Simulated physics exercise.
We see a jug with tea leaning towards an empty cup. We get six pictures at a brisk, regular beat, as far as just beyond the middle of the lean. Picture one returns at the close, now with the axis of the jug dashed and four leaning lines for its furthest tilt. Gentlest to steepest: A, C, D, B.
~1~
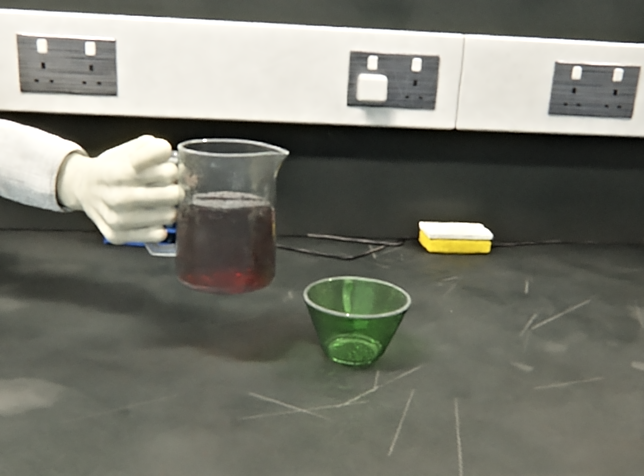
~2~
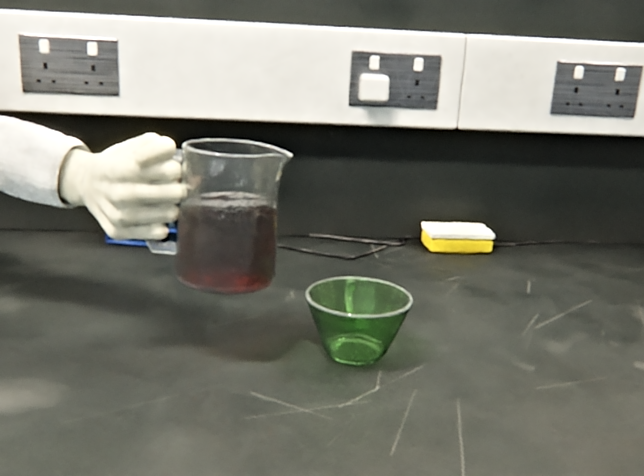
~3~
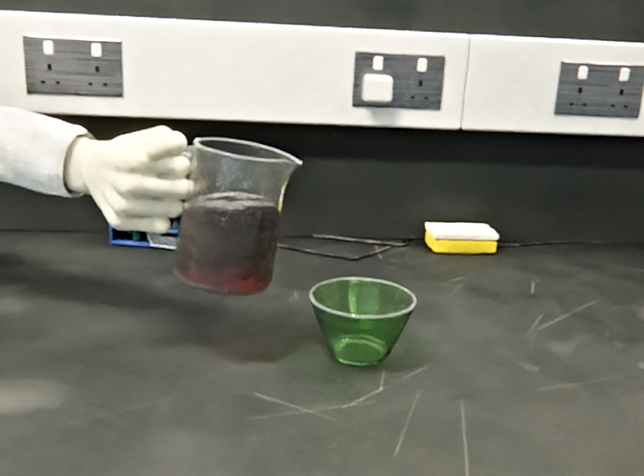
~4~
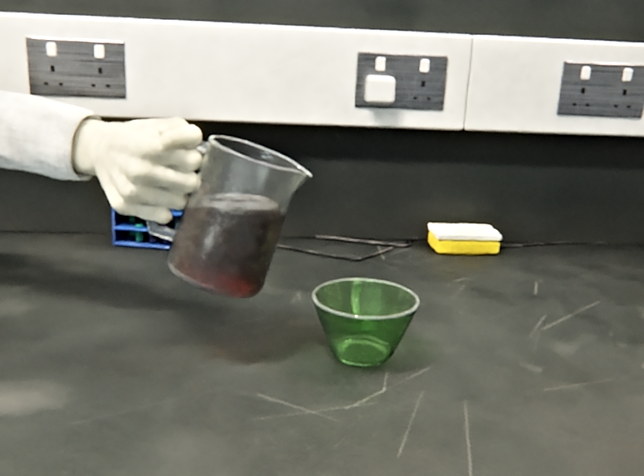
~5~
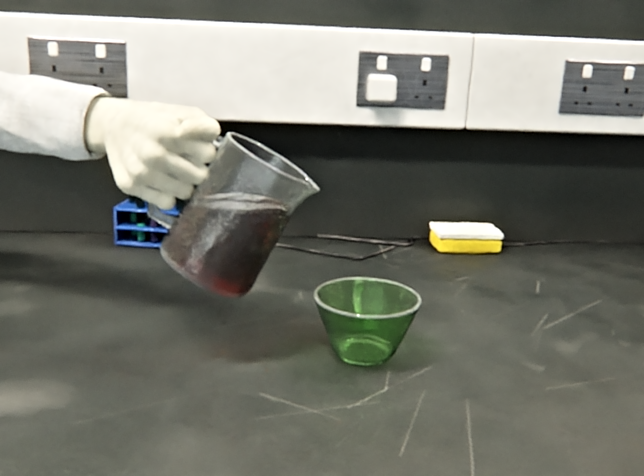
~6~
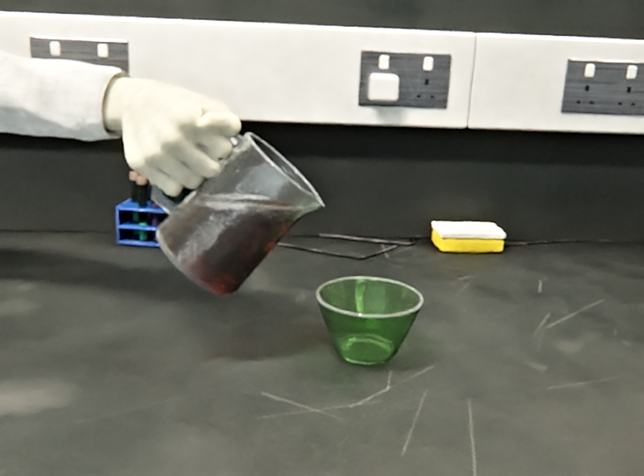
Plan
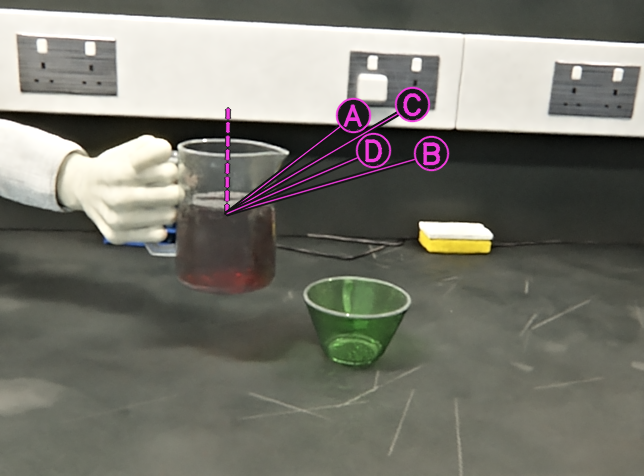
On a dark lab bench, a gloved hand tilts a jug of dark liquid rightward near a green cup.
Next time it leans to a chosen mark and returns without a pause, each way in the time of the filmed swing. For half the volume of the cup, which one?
B.
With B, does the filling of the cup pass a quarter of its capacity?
Yes, it does.
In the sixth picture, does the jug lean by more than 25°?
Yes.
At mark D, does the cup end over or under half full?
Under half.
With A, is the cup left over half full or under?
Under half.
On the marked copy, A at (340, 126); B at (415, 159); C at (398, 113); D at (357, 157).
Choosing A, the cup ends with about 3 % of what it can hold.
Choosing B, the cup ends with about 51 % of what it can hold; 3 % of the tea is spilt.
Choosing C, the cup ends with about 12 % of what it can hold.
Choosing D, the cup ends with about 30 % of what it can hold.
